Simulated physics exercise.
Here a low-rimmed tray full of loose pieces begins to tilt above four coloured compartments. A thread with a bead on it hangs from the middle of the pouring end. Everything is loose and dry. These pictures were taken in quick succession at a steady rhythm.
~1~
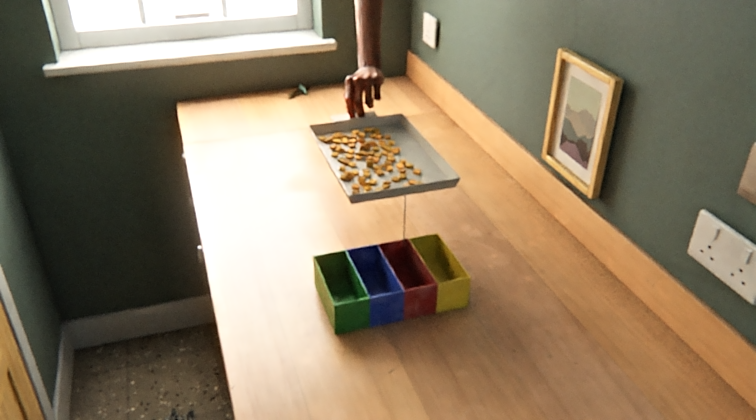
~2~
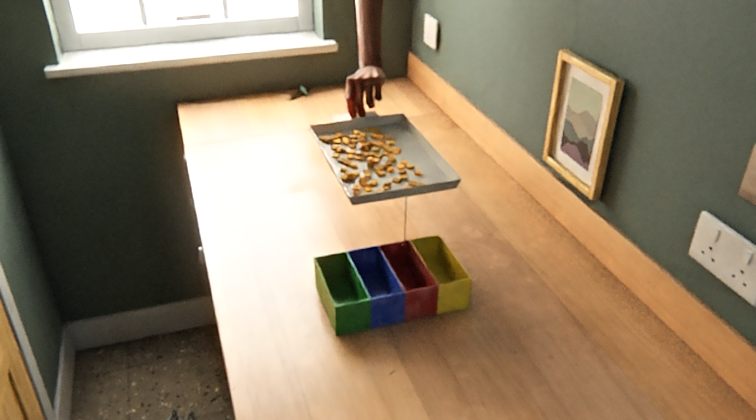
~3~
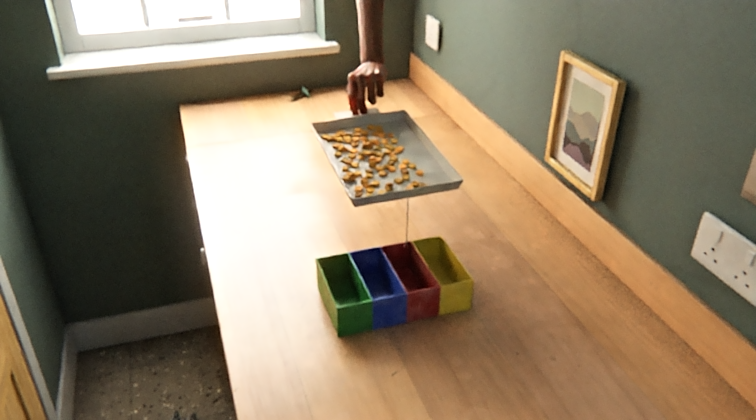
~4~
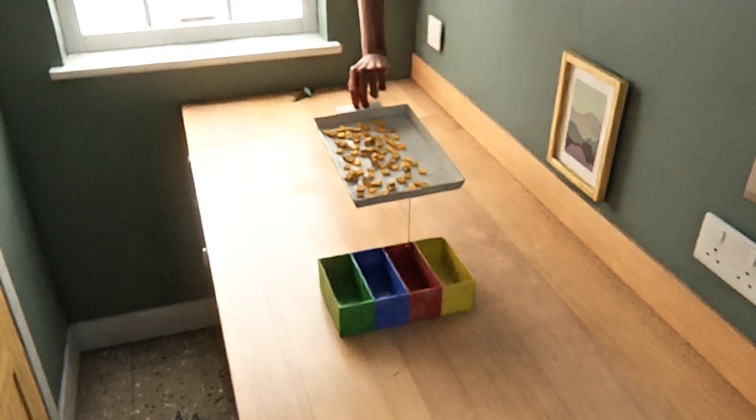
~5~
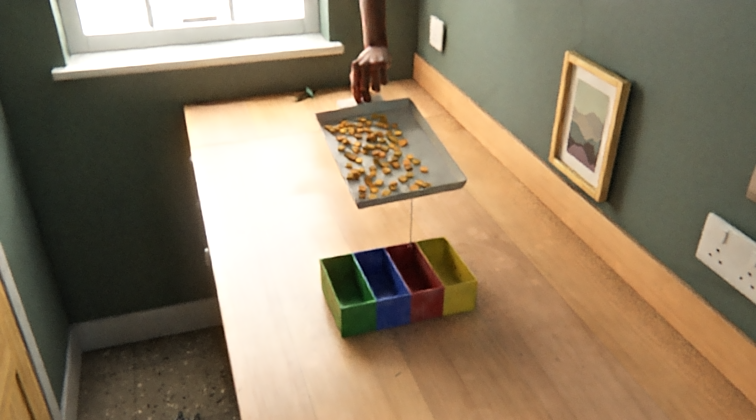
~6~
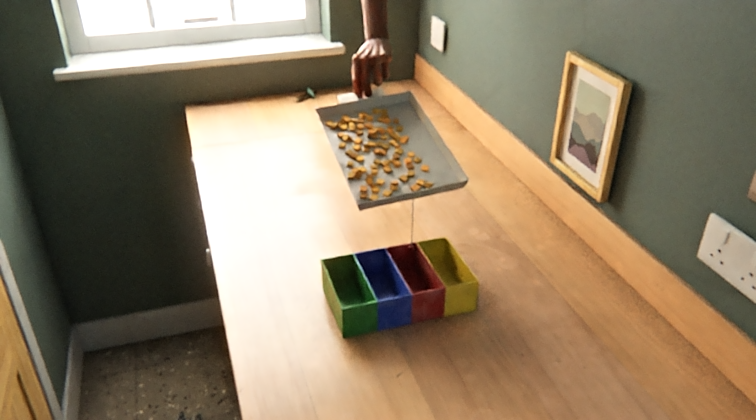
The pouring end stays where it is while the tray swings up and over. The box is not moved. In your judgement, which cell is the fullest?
In my judgement the blue cell is fullest.
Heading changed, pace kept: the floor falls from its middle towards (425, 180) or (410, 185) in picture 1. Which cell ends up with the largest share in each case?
So the first one goes to that yellow cell and the second to the cell in yellow.
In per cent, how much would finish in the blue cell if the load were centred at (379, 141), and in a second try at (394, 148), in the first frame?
You'd see roughly 60 per cent first and roughly 50 per cent second.
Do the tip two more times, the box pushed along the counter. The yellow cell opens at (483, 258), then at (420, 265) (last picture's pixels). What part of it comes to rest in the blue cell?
10% for the first placement, 50% for the second.
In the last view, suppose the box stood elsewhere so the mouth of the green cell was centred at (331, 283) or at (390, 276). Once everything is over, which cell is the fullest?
So the first one goes to the cell in blue and the second to the cell in green.
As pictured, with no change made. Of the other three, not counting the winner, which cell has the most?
That would be the green one.
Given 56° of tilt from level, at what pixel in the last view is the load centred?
Near the pixel (377, 189).
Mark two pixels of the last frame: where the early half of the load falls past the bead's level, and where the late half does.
The leading part at (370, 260), the rest of it at (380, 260).
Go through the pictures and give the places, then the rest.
In the first frame, corners of the pouring end at (351, 193) and (456, 177), level; middle of the load at (364, 154), cereal squares; bead on its thread at (404, 245); green cell at (352, 313); blue cell at (387, 306); red cell at (420, 299); yellow cell at (453, 292).
In the second frame, corners of the pouring end at (352, 195) and (457, 178), level; middle of the load at (365, 154).
In the third frame, corners of the pouring end at (354, 197) and (459, 179), tipped barely, lowest at the left corner; middle of the load at (367, 153).
In the fourth frame, corners of the pouring end at (356, 198) and (461, 178), tipped a little, lowest at the left corner; middle of the load at (369, 150).
In the fifth frame, corners of the pouring end at (358, 200) and (464, 178), tipped a little, lowest at the left corner; middle of the load at (371, 147).
In the sixth frame, corners of the pouring end at (359, 201) and (465, 178), tipped a little, lowest at the left corner; middle of the load at (372, 144); green cell at (360, 317); blue cell at (395, 310); red cell at (428, 303); yellow cell at (461, 296).
Soon, tray tipped steeply; nearly all on the tray; a stray few in the green cell.
A while on, tray tipped right over; most on the tray; a small part in the green cell; a stray few in the blue cell.
Towards the end, tray tipped past a quarter turn; about half in the blue cell; about a third in the green cell; a small part in the red cell.
Finally, tray tipped past a quarter turn; about half in the blue cell; about a third in the green cell; a small part in the red cell; none in the yellow cell.
